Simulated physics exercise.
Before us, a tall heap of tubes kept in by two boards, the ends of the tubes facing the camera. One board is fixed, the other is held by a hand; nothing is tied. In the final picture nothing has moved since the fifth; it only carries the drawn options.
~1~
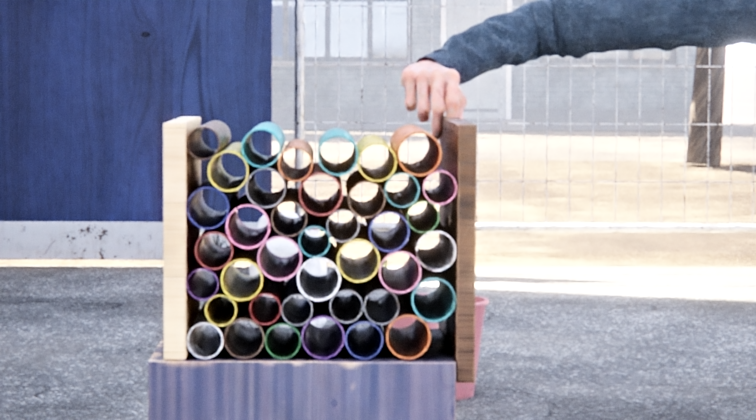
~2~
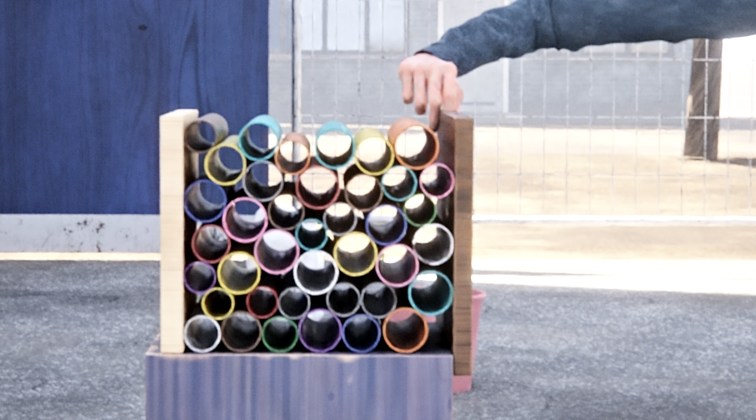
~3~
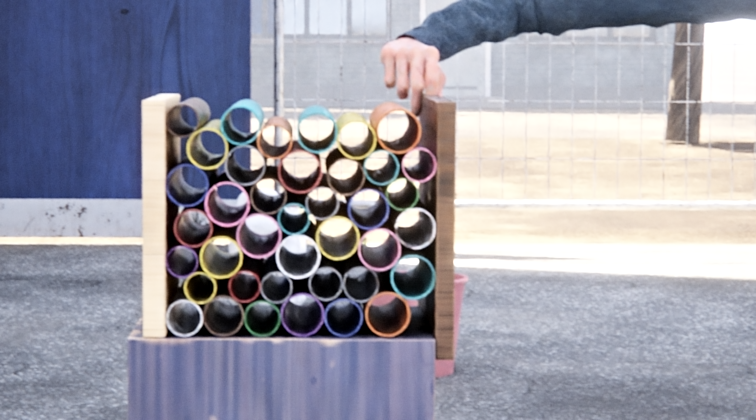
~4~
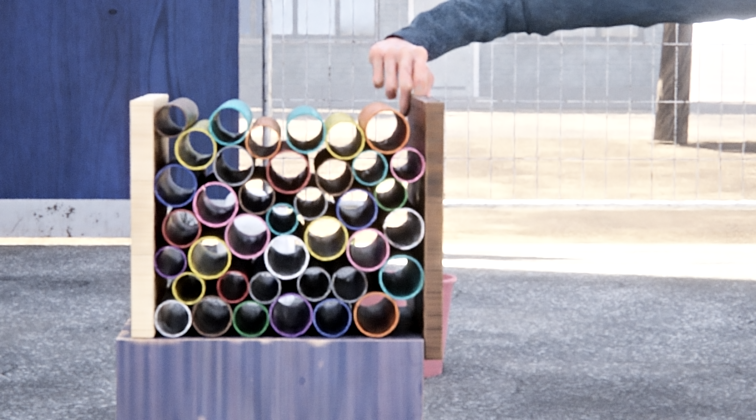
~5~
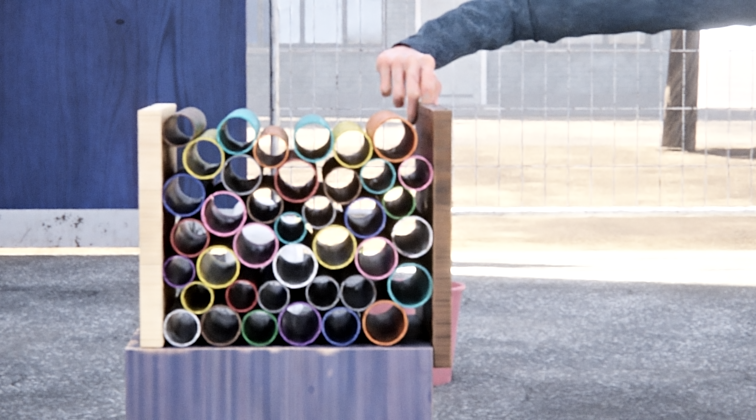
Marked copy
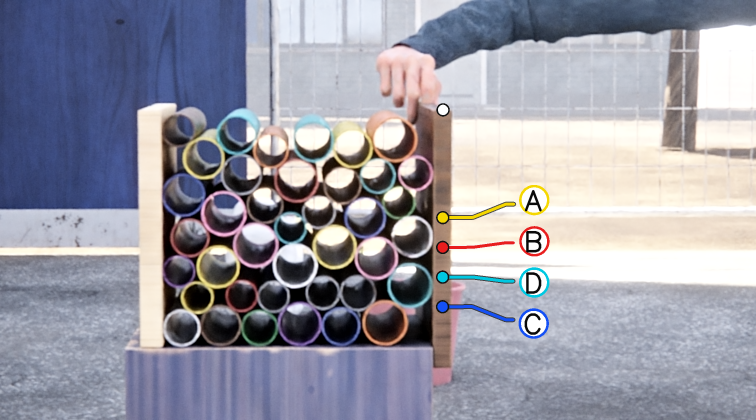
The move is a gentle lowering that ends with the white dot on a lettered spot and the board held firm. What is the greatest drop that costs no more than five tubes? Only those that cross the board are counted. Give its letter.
Stop at B.
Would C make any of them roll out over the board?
Yes.
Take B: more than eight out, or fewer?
Fewer than eight.
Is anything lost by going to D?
Yes.
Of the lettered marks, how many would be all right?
Two of them.
On the marked copy, A at (443, 217); B at (443, 247); C at (443, 306); D at (443, 277); the white dot at (443, 110).
Taking B. A third of the way, top of the board (433, 171).
Two thirds of the way, top of the board (433, 243).
When it is over, top of the board (433, 247), two out over the board.
As for the rest, A two out over the board; C more than five out over the board; D more than five out over the board.
